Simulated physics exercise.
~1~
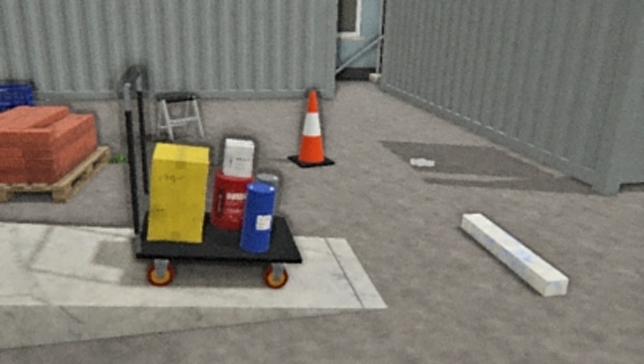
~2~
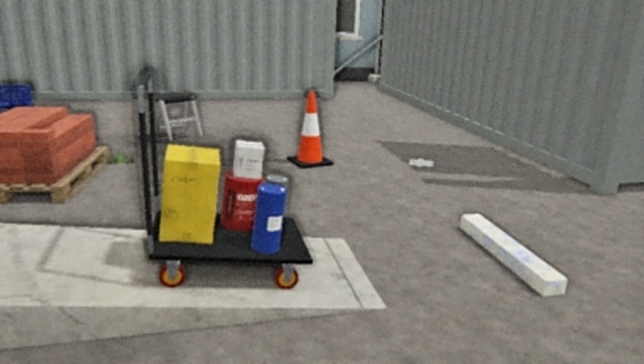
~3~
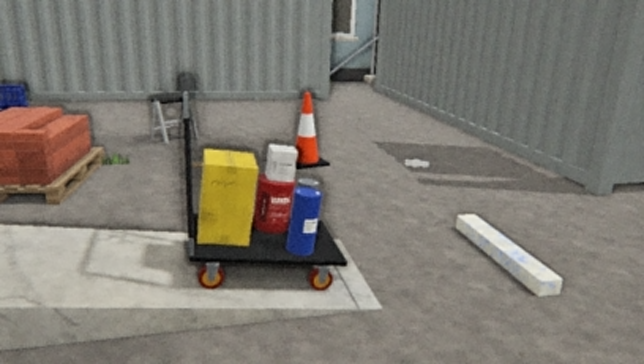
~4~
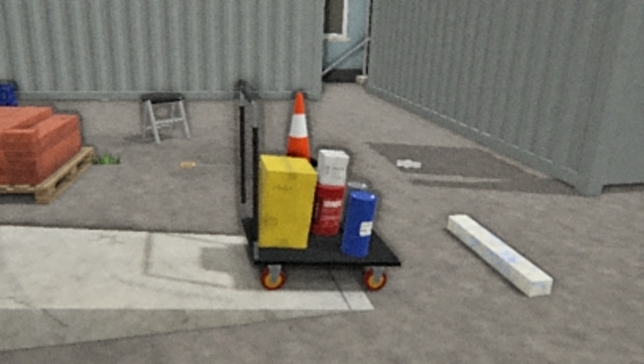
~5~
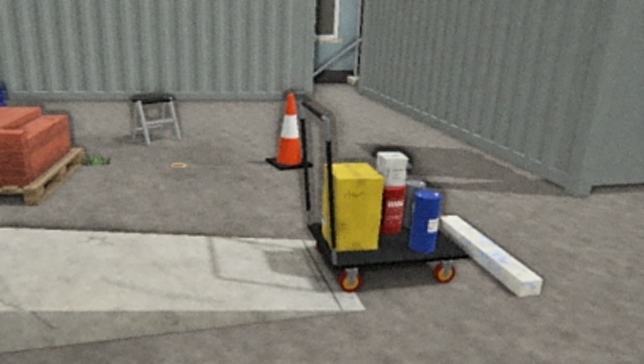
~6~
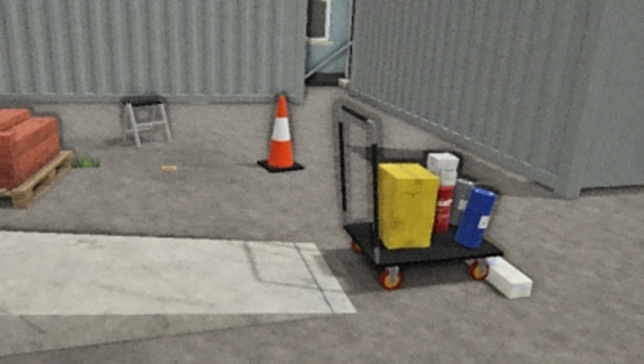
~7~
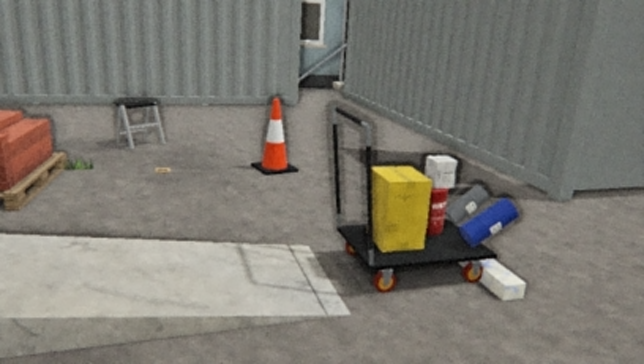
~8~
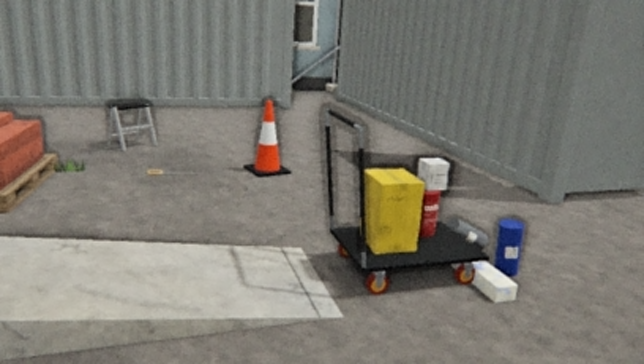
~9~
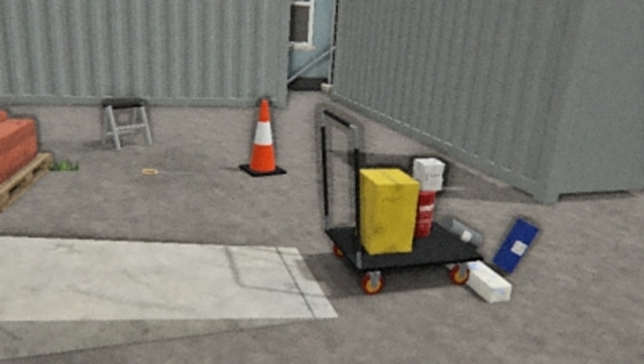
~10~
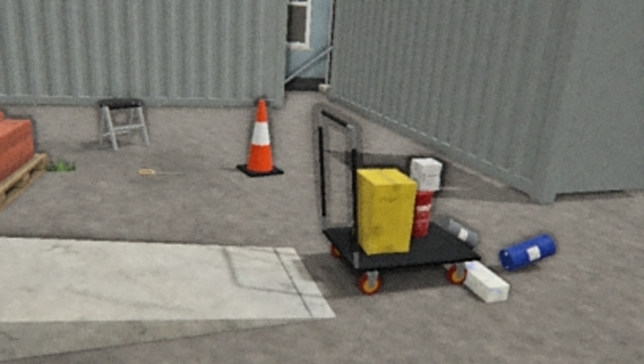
At the start, a black trolley carrying a yellow box, a red pail with a white box on it, and blue and grey canisters stands on a pale ramp. It rolls right, passing an orange cone, with its load upright. Beyond the ramp, it reaches a white kerb and stops abruptly, and both canisters tip forward. They topple off the front, the blue one landing upside down beyond the kerb before falling over. At the end, both canisters lie on the ground, while the yellow box, red pail and white box remain upright aboard.
